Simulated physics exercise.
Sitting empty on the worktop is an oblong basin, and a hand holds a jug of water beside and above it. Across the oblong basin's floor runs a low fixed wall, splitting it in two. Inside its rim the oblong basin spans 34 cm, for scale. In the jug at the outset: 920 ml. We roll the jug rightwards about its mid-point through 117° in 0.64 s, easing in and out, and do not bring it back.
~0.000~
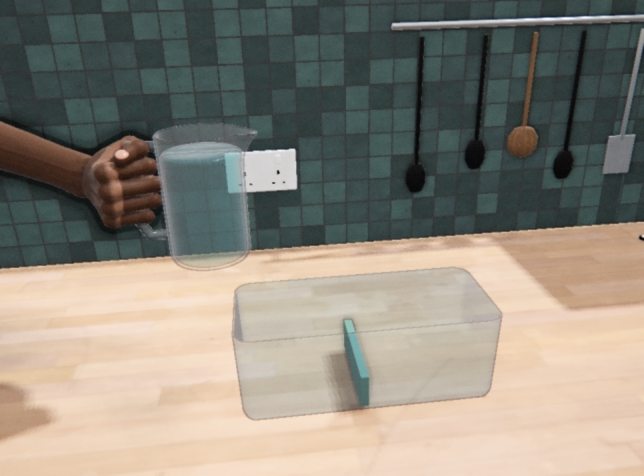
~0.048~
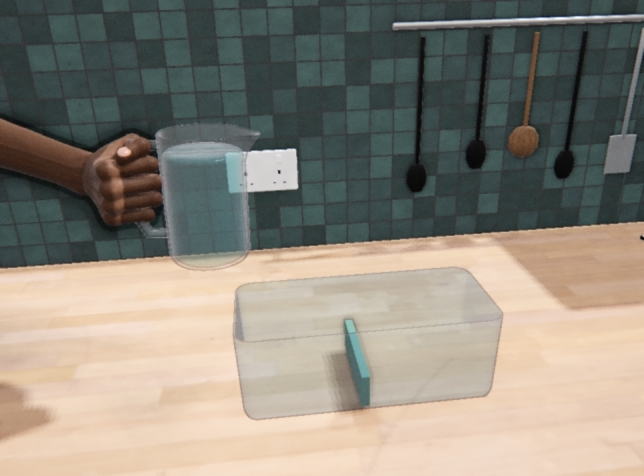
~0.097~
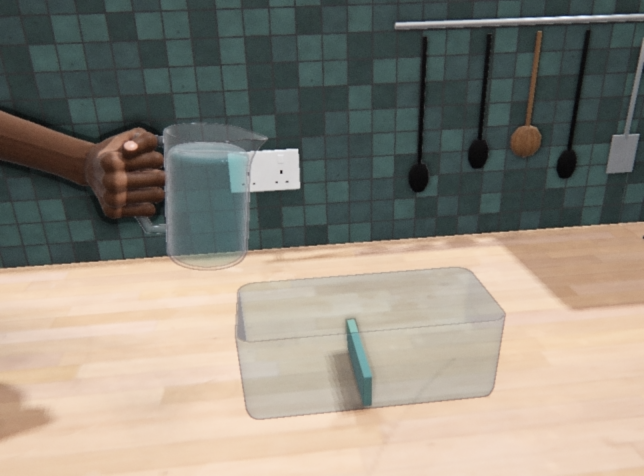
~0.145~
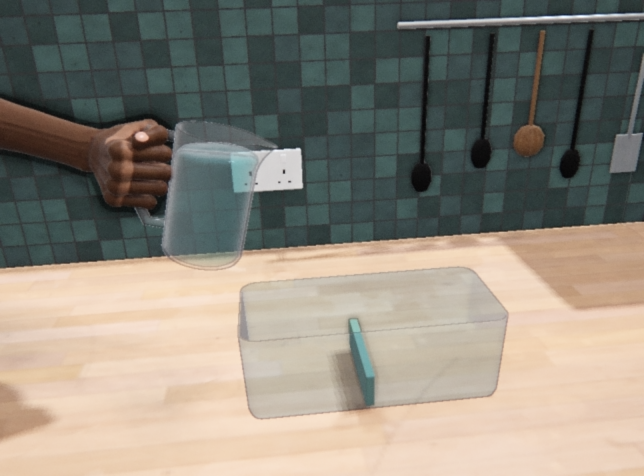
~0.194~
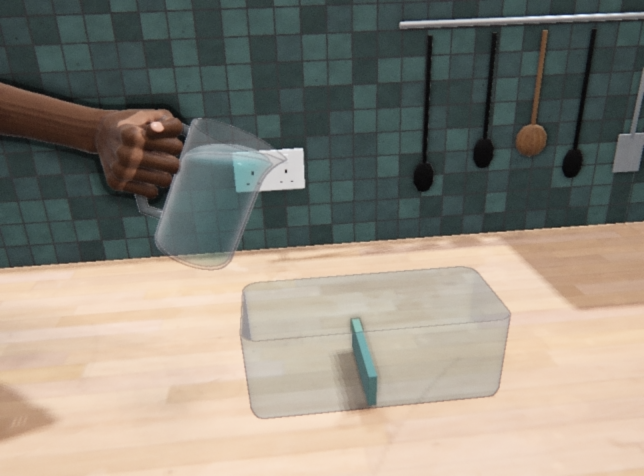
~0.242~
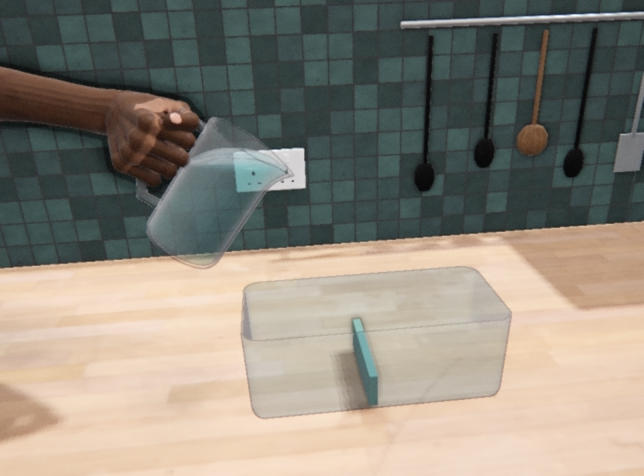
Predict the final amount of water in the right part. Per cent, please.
The right part ends with roughly 12 per cent.
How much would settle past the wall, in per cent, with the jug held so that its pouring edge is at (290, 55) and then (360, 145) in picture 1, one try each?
It comes to 80 per cent, and then 90 per cent.
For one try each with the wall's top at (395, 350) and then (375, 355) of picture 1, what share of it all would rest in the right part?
In order, 15 and 15 per cent.
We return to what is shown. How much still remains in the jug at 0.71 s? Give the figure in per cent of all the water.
14 %.
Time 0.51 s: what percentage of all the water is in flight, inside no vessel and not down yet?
Near 24 per cent of it all.
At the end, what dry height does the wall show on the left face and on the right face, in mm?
Close to 16 mm left and close to 44 mm right.
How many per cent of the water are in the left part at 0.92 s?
About 82 percent.
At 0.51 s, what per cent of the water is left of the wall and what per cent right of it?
Left side near 10, right side near 3.
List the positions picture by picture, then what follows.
Tilt 0°; pouring edge (257, 131); surface from (160, 153) to (243, 149); the oblong basin's rim runs from (234, 313) to (483, 292); the wall's top is at (356, 347), in the first picture.
Tilt 2°; pouring edge (260, 133); surface from (162, 152) to (245, 150), in the second picture.
Tilt 7°; pouring edge (267, 137); surface from (168, 150) to (250, 152), in the third picture.
Tilt 14°; pouring edge (277, 146); surface from (175, 164) to (260, 154), in the fourth picture.
Tilt 25°; pouring edge (288, 158); surface from (174, 181) to (272, 157), in the fifth picture.
Tilt 37°; pouring edge (295, 174); surface from (170, 189) to (285, 163), in the sixth picture.
After 0.51 s the tilt is 106° and 62 per cent is still to pour, 11 is left of the wall and 3 right of it.
After 0.71 s the tilt is 117° and 15 per cent is still to pour, 61 is left of the wall and 5 right of it.
After 0.92 s the tilt is 117° and 1 per cent is still to pour, 82 is left of the wall and 7 right of it.
After 1.14 s the tilt is 117° and 0 per cent is still to pour, 85 is left of the wall and 8 right of it.
In the end 81 per cent lies left of the wall, 12 right of it and 7 outside.
